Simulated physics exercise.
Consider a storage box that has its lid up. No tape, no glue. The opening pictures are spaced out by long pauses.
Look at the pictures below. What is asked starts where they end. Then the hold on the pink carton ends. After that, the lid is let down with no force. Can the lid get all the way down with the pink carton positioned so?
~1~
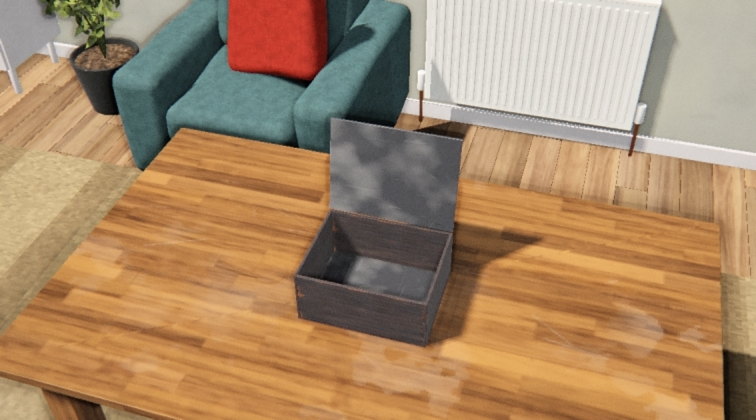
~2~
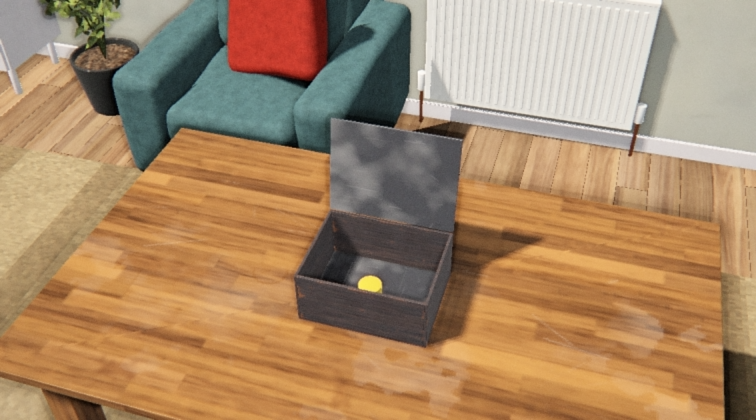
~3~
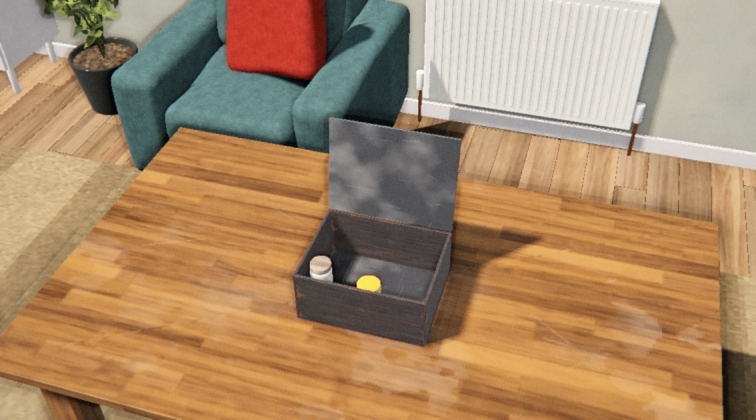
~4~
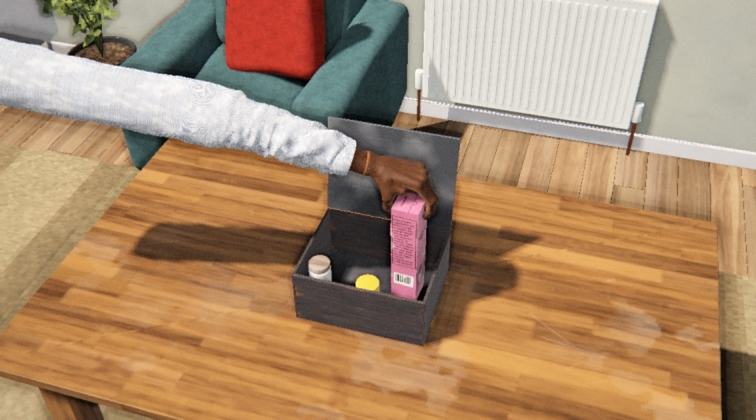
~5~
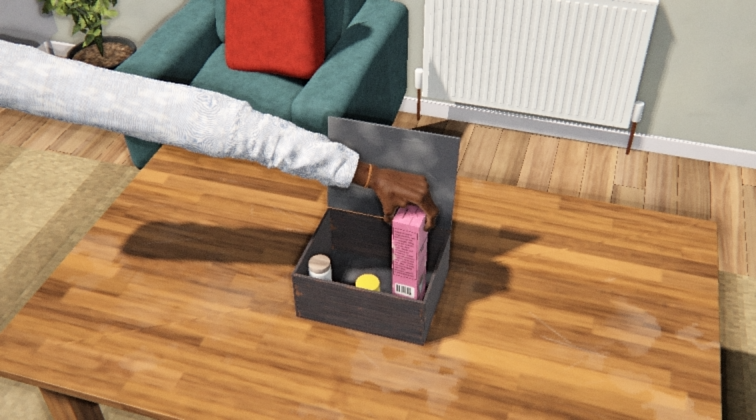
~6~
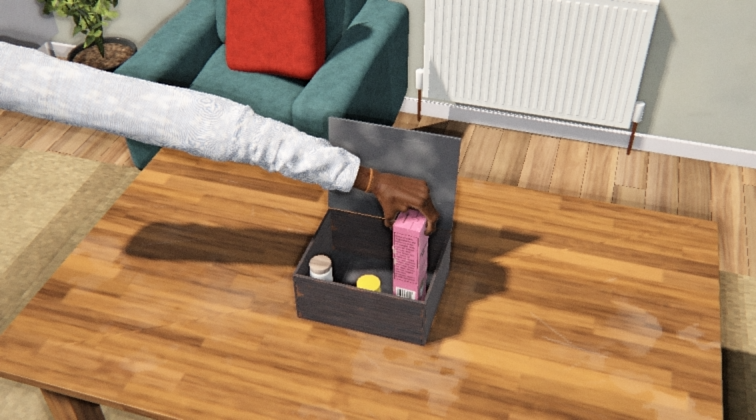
I predict it won't fully lower.
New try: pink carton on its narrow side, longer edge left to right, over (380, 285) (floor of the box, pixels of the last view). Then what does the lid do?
After that, the lid lies down snugly.
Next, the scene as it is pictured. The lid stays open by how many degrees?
Angle: About 55°.
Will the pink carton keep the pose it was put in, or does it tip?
As it turns out, the pink carton keeps its original angle.
Then, 1.10 s on from there, lid starting down.
Then, 1.50 s on from there, lid 63° above the rim.
Then, 3.60 s on from there, lid 55° above the rim.
In the end, lid 56° above the rim; all 3 unmoved. At the end, from the last picture's camera, pink carton near (411, 262).
